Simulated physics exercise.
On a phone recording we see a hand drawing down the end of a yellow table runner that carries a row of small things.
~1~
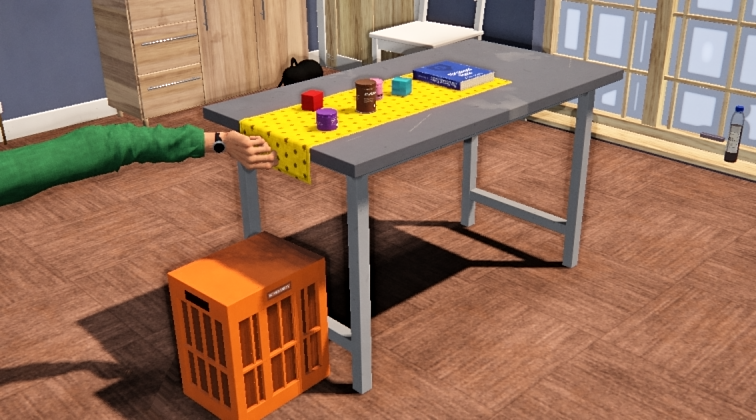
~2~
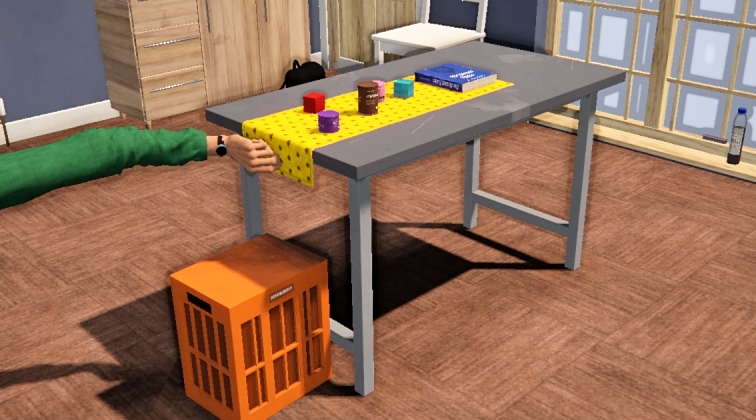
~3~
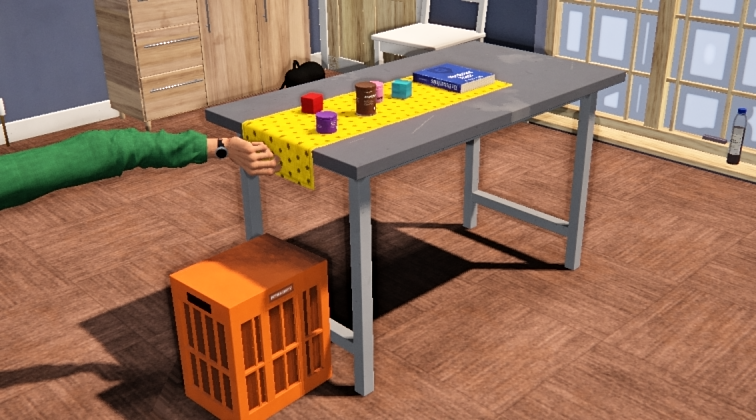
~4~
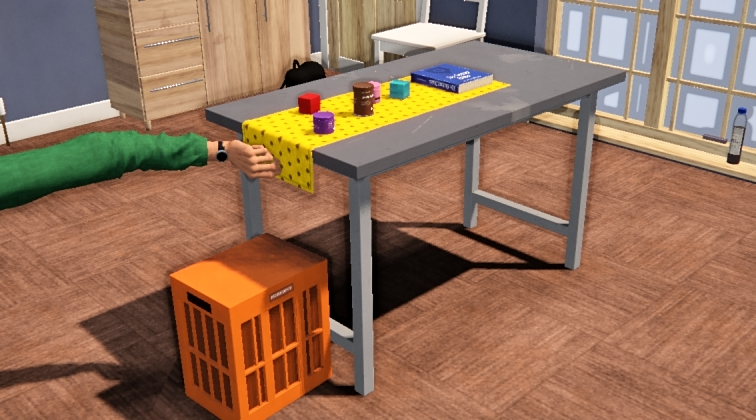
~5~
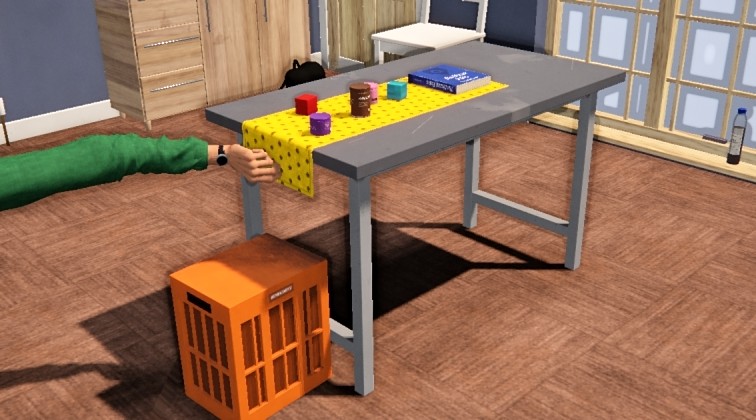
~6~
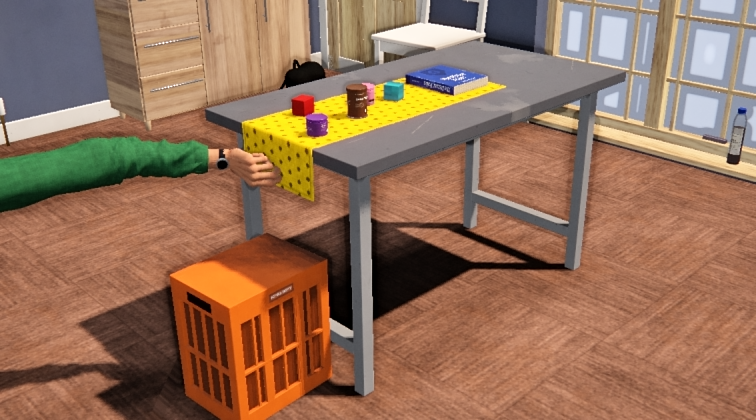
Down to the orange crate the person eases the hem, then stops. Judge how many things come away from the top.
Drops: Two.
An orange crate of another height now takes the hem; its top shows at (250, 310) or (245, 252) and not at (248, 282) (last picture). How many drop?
In that event, 3 and 1.
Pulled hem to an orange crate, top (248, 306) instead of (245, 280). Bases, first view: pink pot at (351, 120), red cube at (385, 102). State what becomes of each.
The pink pot is carried off; the red cube does not fall.
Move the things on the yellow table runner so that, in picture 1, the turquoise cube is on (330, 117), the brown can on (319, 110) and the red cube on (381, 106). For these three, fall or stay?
Result - turquoise cube down, brown can down, red cube still up.
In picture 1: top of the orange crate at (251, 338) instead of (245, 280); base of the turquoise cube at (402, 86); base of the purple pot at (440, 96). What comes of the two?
The turquoise cube stays put; the purple pot stays put.
A little later, hem near (279, 205); all still up.
Next, hem near (280, 233); purple pot gone.
Later still, hem on the crate; purple pot and red cube gone.
When it is over, hem on the crate; purple pot and red cube gone. It carries off two.
